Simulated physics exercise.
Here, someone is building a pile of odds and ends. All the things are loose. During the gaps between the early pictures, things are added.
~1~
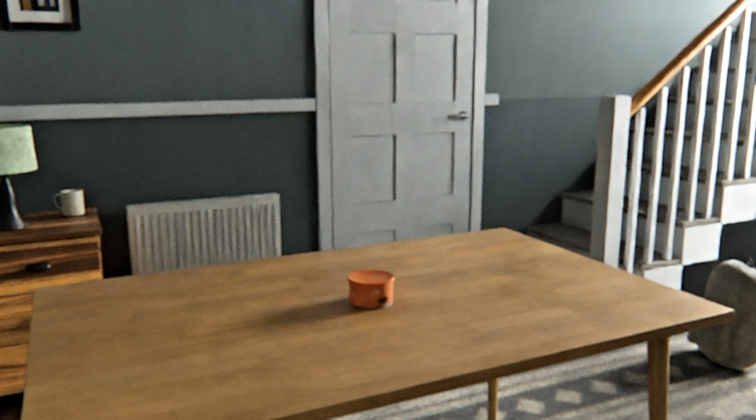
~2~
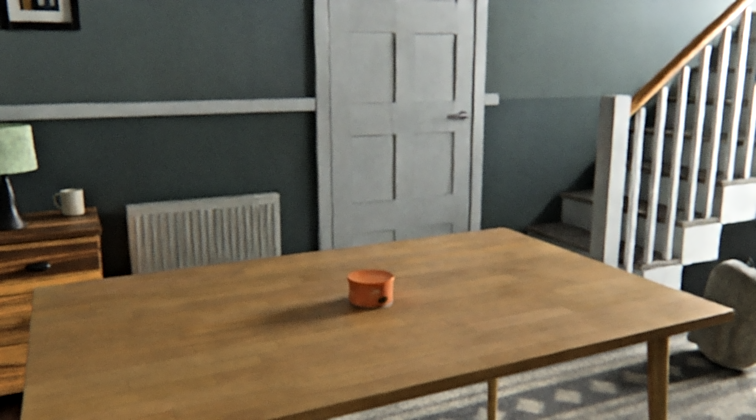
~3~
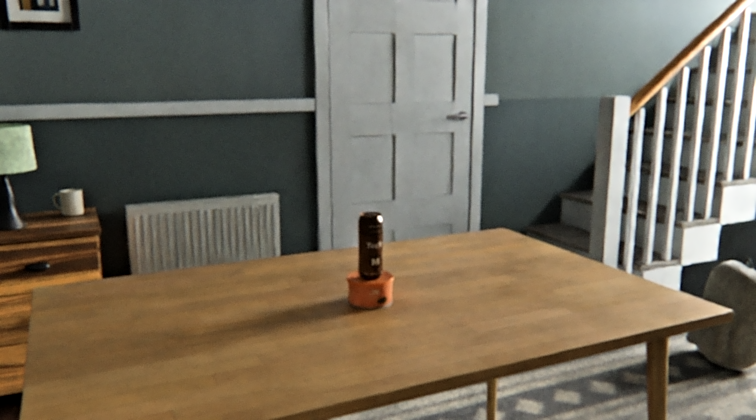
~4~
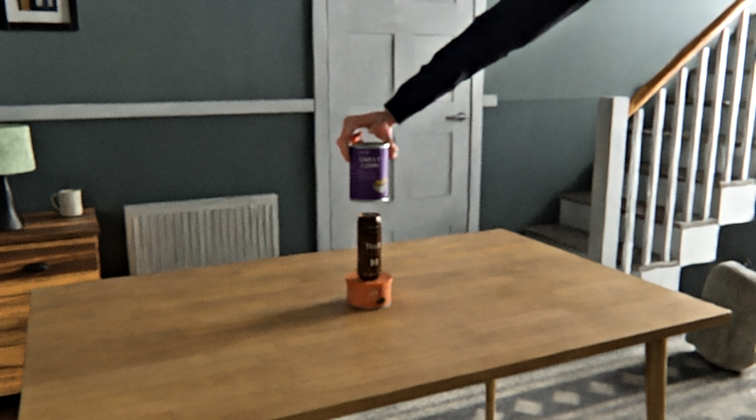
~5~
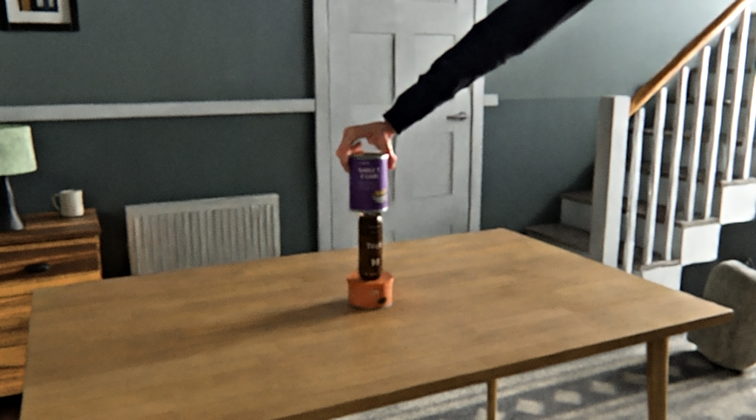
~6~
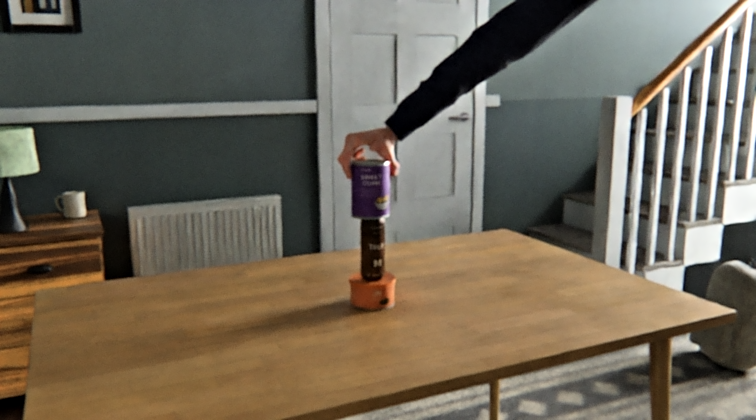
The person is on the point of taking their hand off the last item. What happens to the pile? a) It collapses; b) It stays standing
b, it stays standing.
Then, 0.30 s on from there, no change.
Then, 0.70 s on from there, purple tin resting near (370, 189).
In the end, all 3 unmoved. At the end, from the last picture's camera, purple tin near (370, 189). The pile keeps its balance.
